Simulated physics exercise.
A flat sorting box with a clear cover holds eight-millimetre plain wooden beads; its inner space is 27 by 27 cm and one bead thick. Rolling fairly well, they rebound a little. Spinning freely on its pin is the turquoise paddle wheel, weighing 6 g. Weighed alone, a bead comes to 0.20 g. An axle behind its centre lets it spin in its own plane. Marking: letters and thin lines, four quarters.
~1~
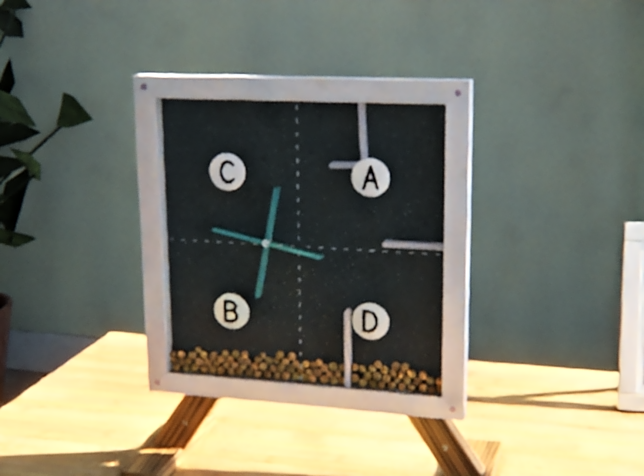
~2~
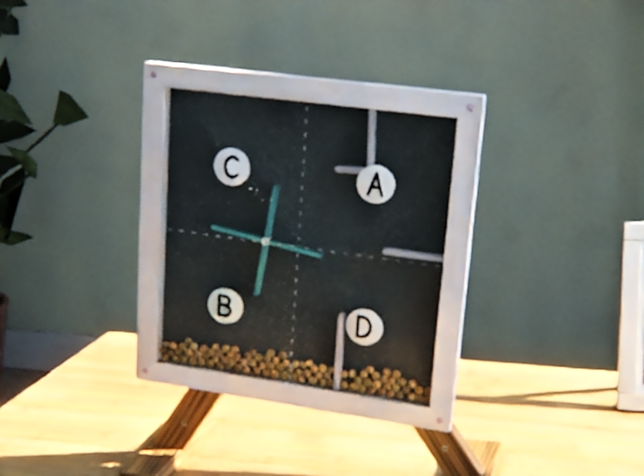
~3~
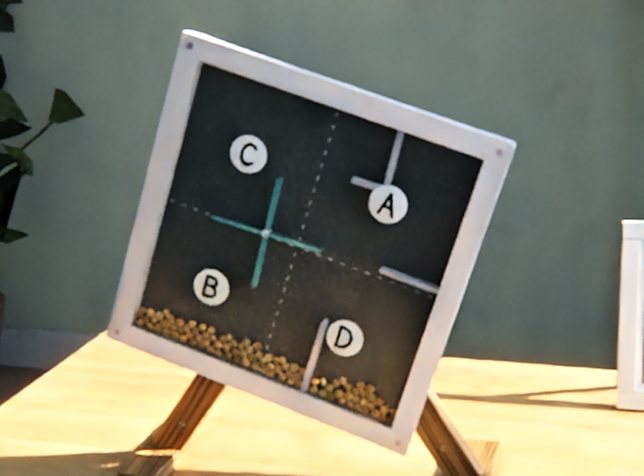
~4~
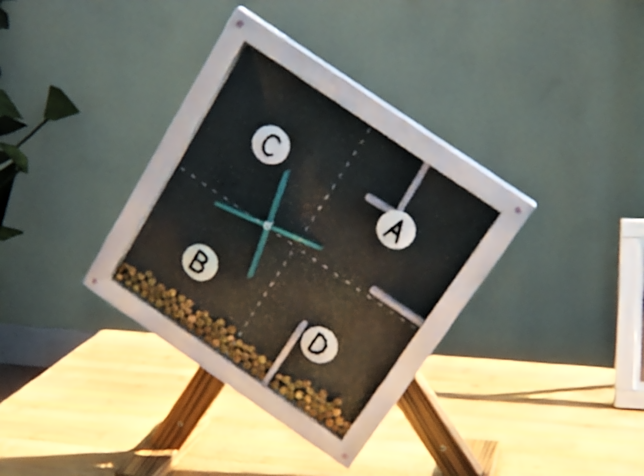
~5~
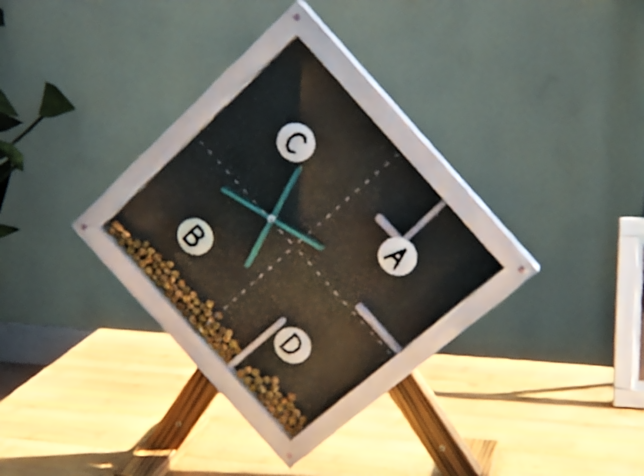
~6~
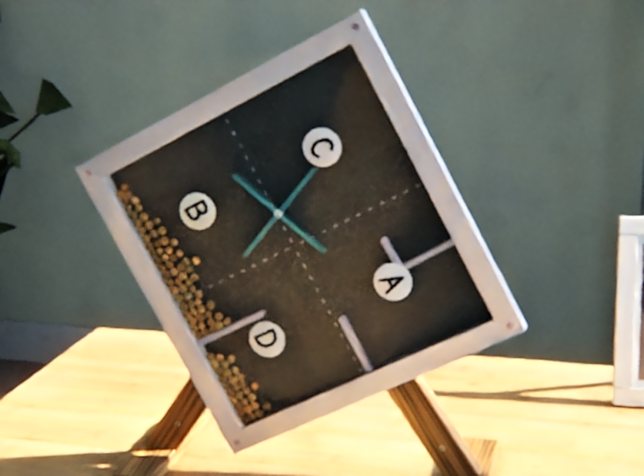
A square, white-framed box with a dark inside turns clockwise, slowly and then further, on wooden legs on a pale tabletop, seen from the front by a still camera. Dashed lines split it into quarters lettered A, B, C and D, with grey walls, a turquoise paddle wheel and small brown beads along one side. The box goes from level to steeply tilted, carrying the beads round to the lower left.
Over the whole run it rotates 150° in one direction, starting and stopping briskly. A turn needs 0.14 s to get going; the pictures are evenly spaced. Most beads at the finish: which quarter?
Answer: A.
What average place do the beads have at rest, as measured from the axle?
It lies close to 6 centimetres left and 10 centimetres below.
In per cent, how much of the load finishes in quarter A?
That comes to near 65 percent.
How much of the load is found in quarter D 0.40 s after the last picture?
Close to 80 % of the load.
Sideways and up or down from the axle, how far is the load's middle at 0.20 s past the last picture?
11 cm left, 2 cm below.
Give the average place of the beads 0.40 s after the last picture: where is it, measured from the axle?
About 8 cm left and 2 cm below.
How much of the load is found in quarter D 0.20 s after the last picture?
75 percent.
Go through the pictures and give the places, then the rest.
In the first picture, level; about 90 beads; beads centred (299, 369); top one (280, 355); turquoise paddle wheel (267, 242); A (370, 178), B (232, 311), C (227, 172), D (371, 321).
In the second picture, turned 5° clockwise; beads centred (288, 369); top one (188, 341).
In the third picture, turned 17° clockwise; beads centred (261, 361); top one (142, 310); wall ends (355, 180), (383, 270), (325, 322).
In the fourth picture, turned 32° clockwise; beads centred (231, 345); top one (125, 267); turquoise paddle wheel (269, 225).
In the fifth picture, turned 47° clockwise; beads centred (209, 326); top one (115, 224).
In the sixth picture, turned 62° clockwise; beads centred (194, 307); top one (124, 188); turquoise paddle wheel (279, 213); A (393, 282), B (198, 211), C (322, 147), D (267, 339).
Then, 0.20 s after the last picture, it stands 97° clockwise; the beads' middle is 11 cm left of and 2 cm below the centre; B 25 %, D 75 %.
Then, 0.40 s after the last picture, it stands 131° clockwise; the beads' middle is 8 cm left of and 2 cm below the centre; A 15 %, B 5 %, D 80 %.
Then, 0.58 s after the last picture, it stands 150° clockwise; the beads' middle is 6 cm left of and 7 cm below the centre; A 50 %, C 5 %, D 45 %.
At rest 2.2 s after the last picture, it stands 150° clockwise; A 65 %, B 0 %, C 0 %, D 35 %.
